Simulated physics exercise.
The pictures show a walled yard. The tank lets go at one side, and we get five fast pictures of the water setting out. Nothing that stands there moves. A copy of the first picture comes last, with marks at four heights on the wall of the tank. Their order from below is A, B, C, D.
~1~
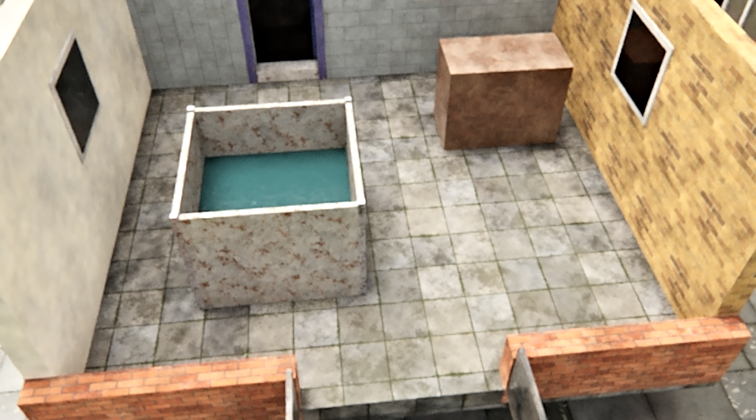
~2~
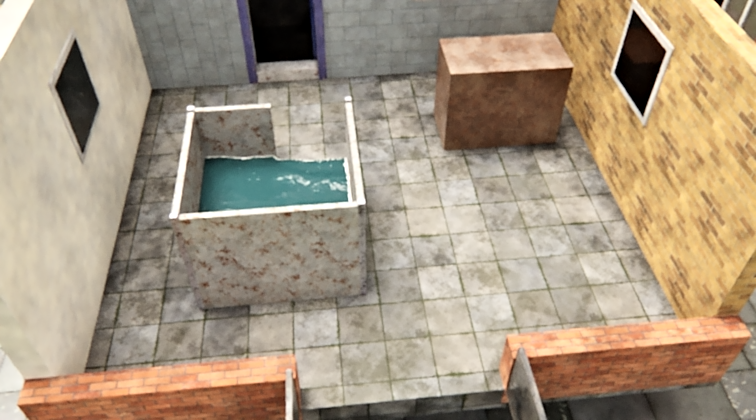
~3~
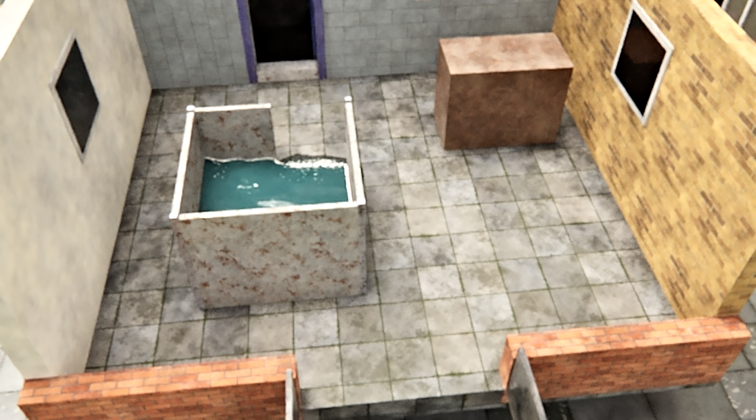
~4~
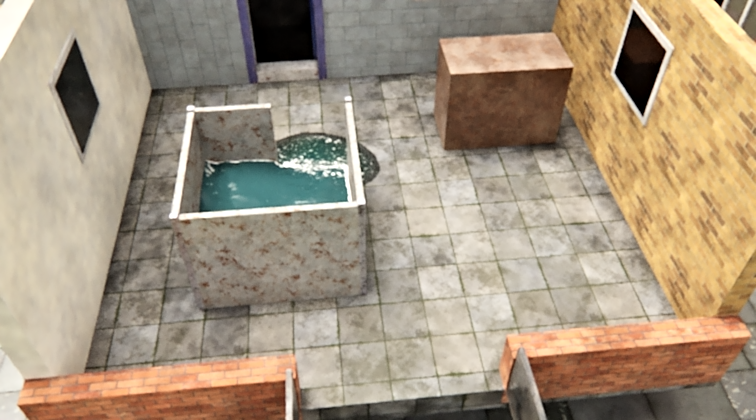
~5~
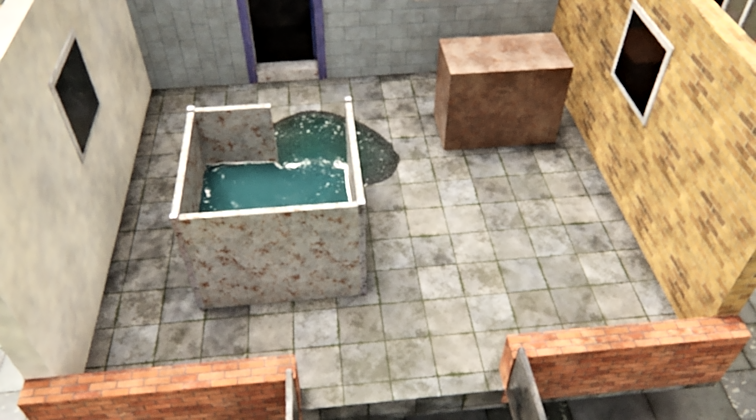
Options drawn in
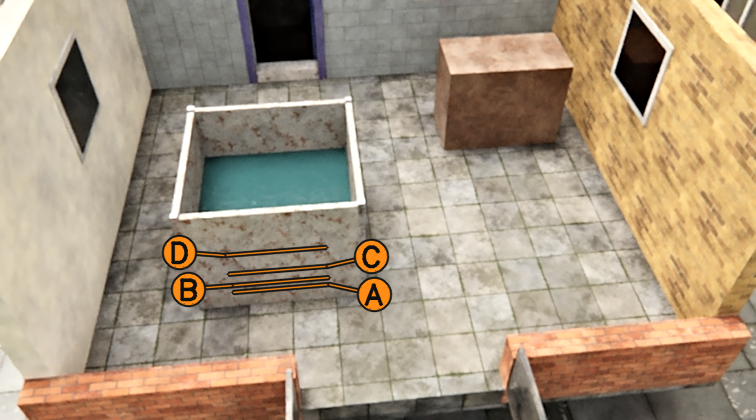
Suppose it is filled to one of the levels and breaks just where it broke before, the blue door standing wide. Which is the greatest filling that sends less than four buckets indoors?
That is mark C.
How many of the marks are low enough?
Three of them.
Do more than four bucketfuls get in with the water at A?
No, not at all.
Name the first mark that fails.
Here it is mark D.
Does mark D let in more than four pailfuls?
Yes, that goes wrong.
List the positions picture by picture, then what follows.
In the first frame, water in the tank at rest, its middle at (276, 199); foot of the blue doorway at (289, 81); open gate at (402, 342).
In the second frame, water covers 1 % of the ground, its front hidden from here.
In the third frame, water covers 2 % of the ground, its front hidden from here.
In the fourth frame, water covers 5 % of the ground, its front hidden from here.
In the fifth frame, front seen at (370, 134), 9 % of the ground wet.
On the marked copy, A at (281, 288); B at (280, 281); C at (278, 270); D at (275, 251); from the bottom up A, B, C, D.
For mark A, nothing gets over.
For mark B, nothing gets over.
For mark C, a bucket or two gets in.
For mark D, about 12 bucketfuls get in.
